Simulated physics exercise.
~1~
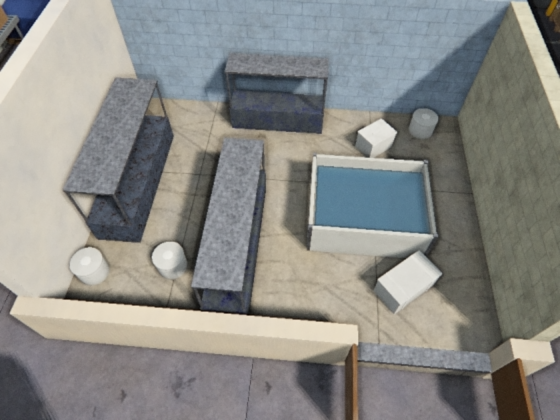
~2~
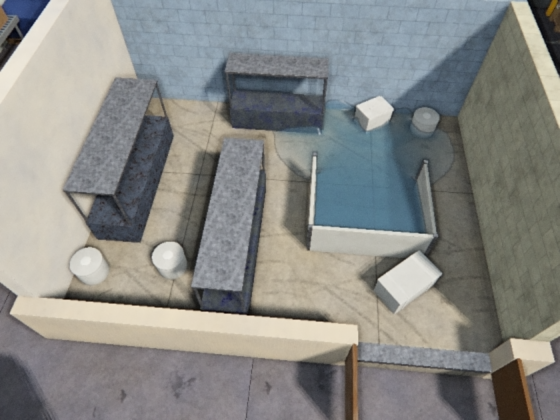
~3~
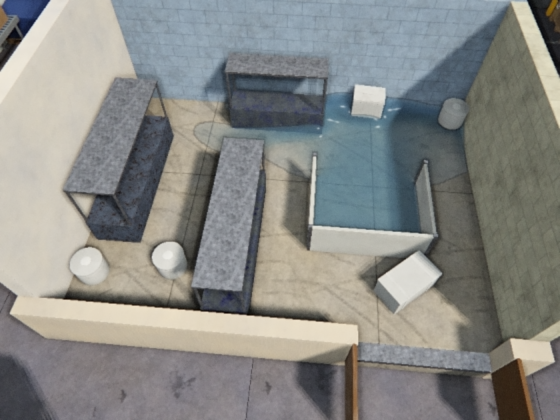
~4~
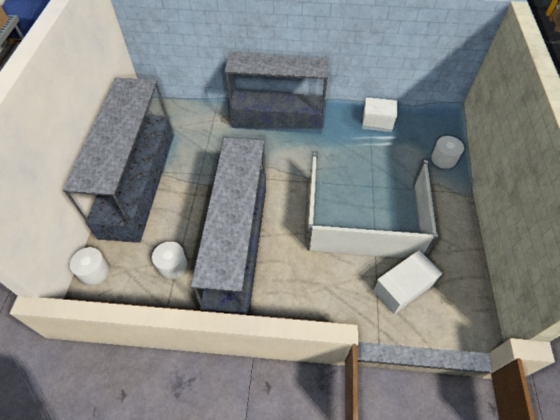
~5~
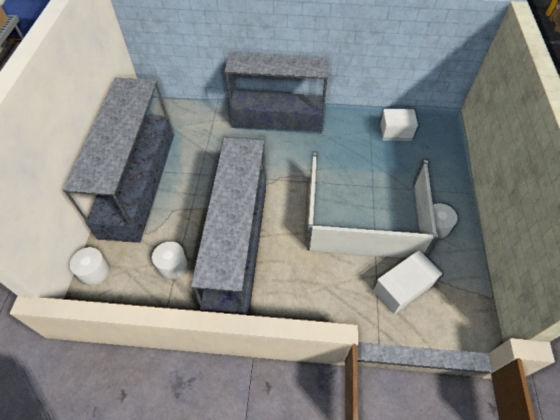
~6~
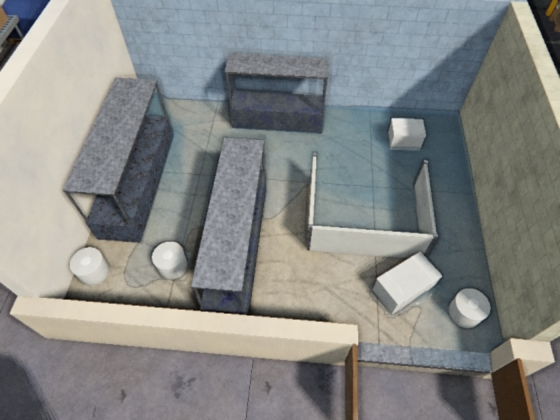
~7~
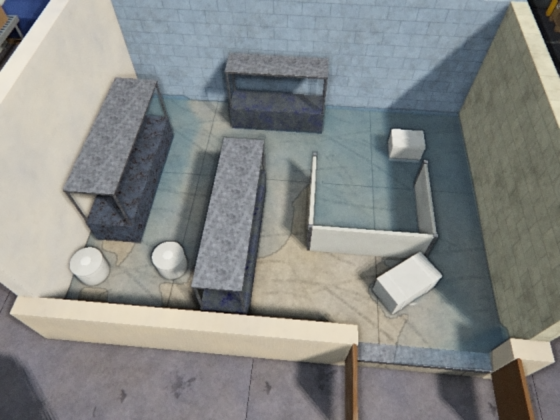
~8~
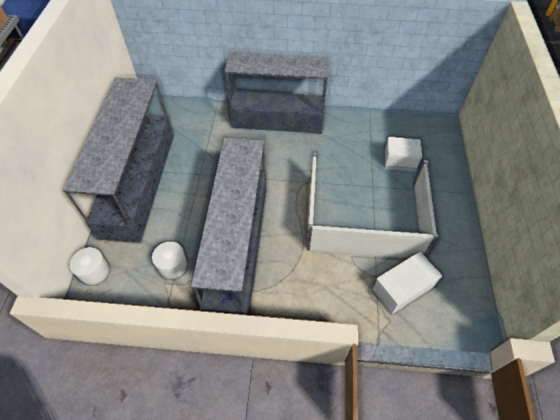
Water spills from the back of a tank in a walled room and spreads across the floor, shifting a white box backward, then right and forward, while a white cylinder drifts forward along the right wall and out of view; the box ends behind the tank's right side.
